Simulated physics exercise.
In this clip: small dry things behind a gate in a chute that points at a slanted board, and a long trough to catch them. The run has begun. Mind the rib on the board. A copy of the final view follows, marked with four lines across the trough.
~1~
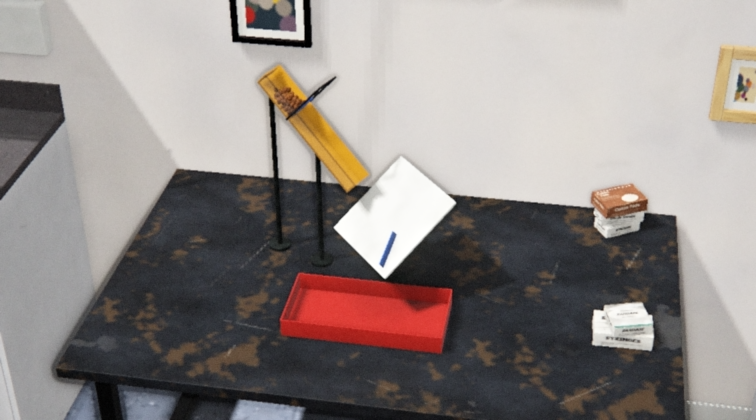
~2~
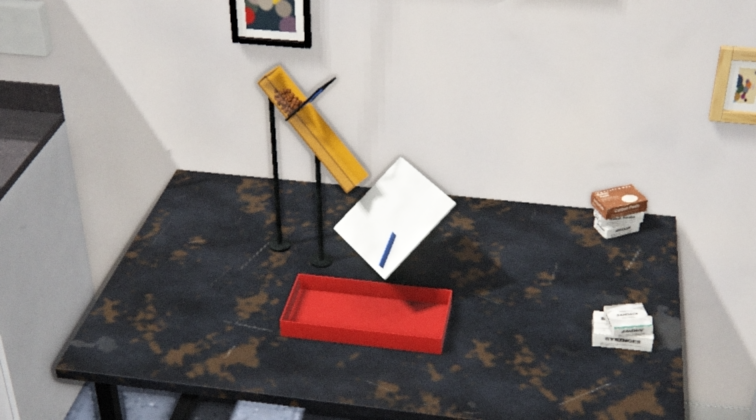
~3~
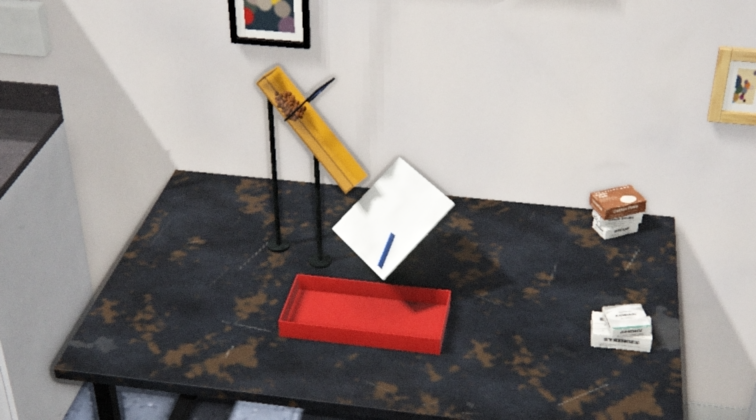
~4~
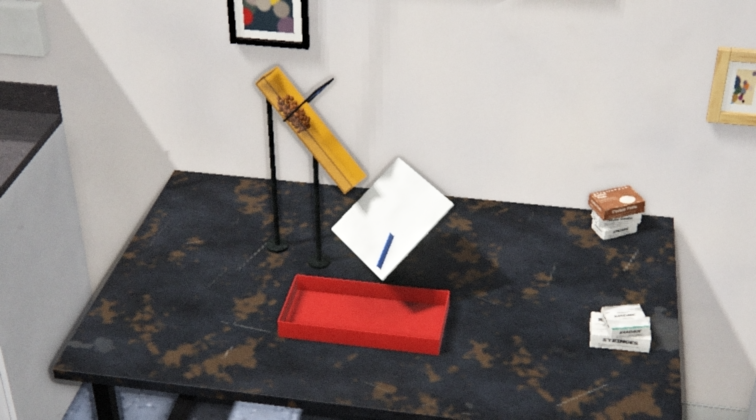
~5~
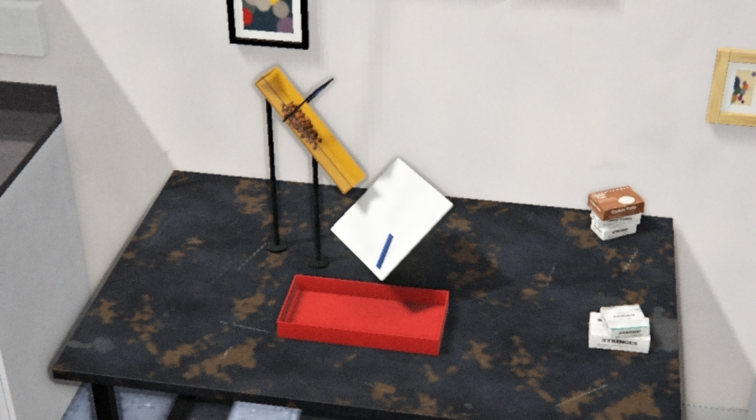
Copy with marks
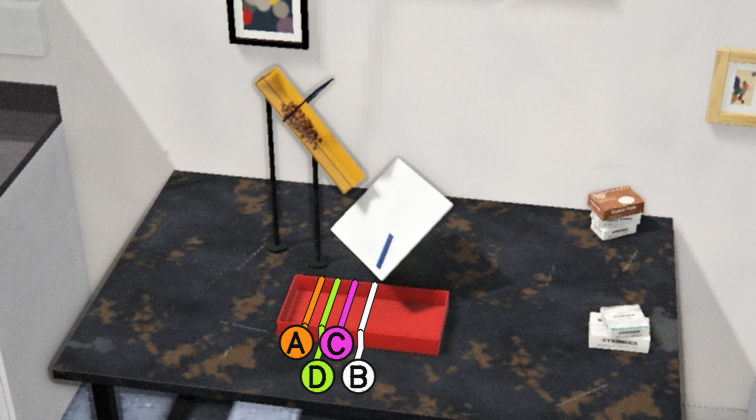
On a dark, brown-mottled table against a white wall, a yellow chute slopes down to the right toward a tilted white board with a blue rib, above an empty red trough. Small brown bits bunched near a dark gate begin sliding down the chute, spreading out to about halfway along it.
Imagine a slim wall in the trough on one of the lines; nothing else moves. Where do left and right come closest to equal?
Use line C.
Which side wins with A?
More lands on the right.
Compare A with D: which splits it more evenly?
It is D.
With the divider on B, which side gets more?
The left side.
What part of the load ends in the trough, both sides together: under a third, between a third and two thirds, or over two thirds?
It is over two thirds.
On the marked copy, line A crosses the front rim at (304, 325); line B crosses the front rim at (360, 331); line C crosses the front rim at (339, 329); line D crosses the front rim at (321, 327).
If A is chosen, of what is caught, none on the left of the divider, all on the right.
If B is chosen, of what is caught, nearly all on the left of the divider, a small part on the right.
If C is chosen, of what is caught, about half on the left of the divider, about half on the right.
If D is chosen, of what is caught, about a quarter on the left of the divider, most on the right.
